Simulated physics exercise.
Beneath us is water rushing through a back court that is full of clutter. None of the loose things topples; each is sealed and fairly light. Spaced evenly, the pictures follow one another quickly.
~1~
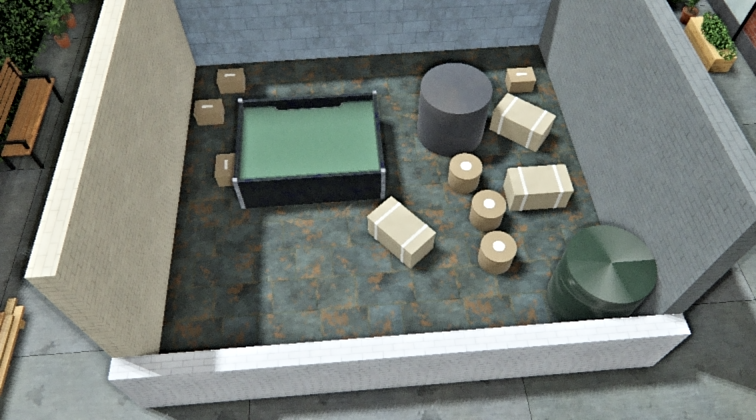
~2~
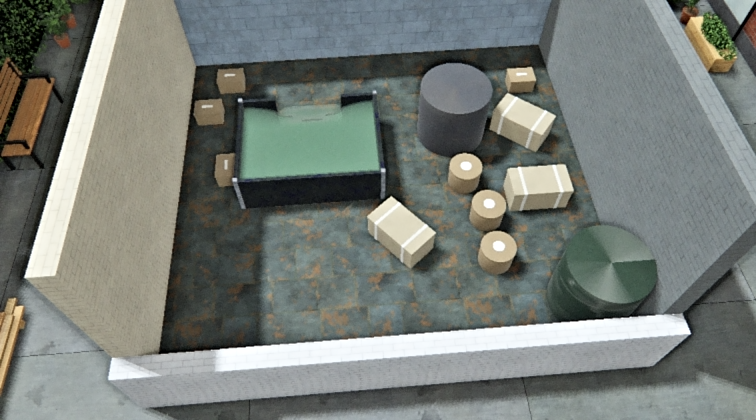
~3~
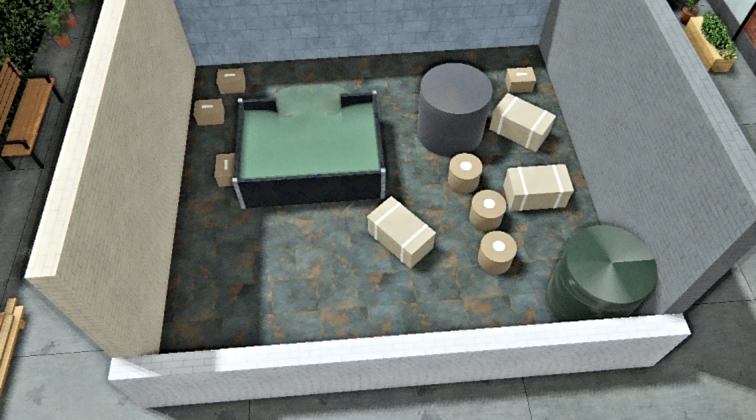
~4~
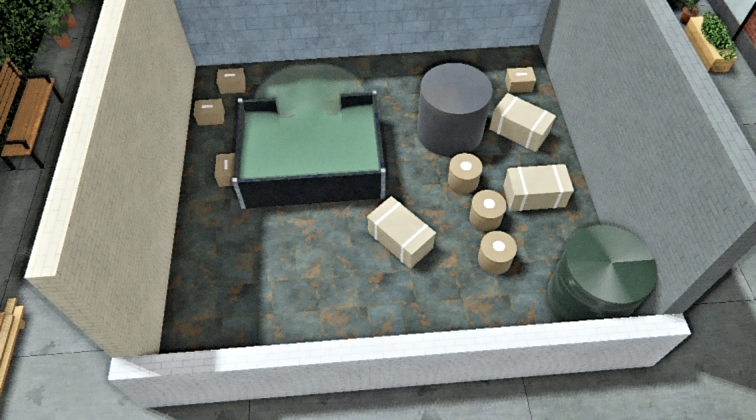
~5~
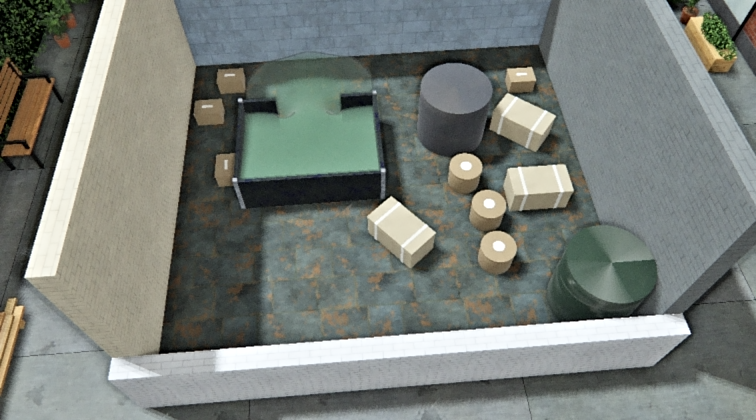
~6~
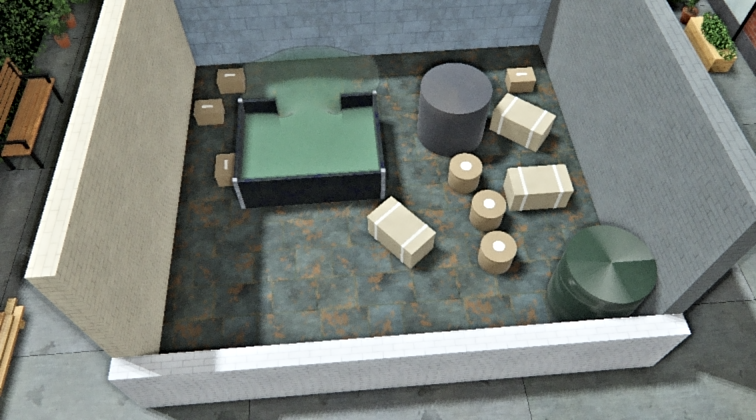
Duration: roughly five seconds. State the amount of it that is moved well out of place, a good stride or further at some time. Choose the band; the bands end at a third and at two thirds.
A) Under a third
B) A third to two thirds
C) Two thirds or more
Option B: A third to two thirds.
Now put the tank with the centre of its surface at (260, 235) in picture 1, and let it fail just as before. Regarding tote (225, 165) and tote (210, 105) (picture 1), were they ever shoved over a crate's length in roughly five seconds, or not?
Going in the order given, the first got carried that far and the second got carried that far.
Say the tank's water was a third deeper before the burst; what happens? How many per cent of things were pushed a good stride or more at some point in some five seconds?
I'd put it near 50 per cent of the loose things.
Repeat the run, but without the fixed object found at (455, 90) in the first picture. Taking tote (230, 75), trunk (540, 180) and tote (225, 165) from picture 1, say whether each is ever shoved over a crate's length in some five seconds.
Listed order result: Knocked clear / hardly budged / knocked clear.
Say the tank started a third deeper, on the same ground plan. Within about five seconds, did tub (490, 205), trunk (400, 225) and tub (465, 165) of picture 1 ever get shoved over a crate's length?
As listed: Never so far, under that, under that.
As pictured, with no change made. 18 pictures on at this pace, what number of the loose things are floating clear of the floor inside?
I get 2.
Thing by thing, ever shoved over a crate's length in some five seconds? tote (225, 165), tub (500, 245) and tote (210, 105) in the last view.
Listed order gives past that mark, then below that mark, and lastly past that mark.
A moment on, 0 of 10 are well off their spots; 0 afloat.
Next, 1 of 10 are well off their spots; 1 afloat.
Later, 2 of 10 are well off their spots; 2 afloat.
In the end, 4 of 10 are well off their spots, and 4 have been at some point; 1 afloat.
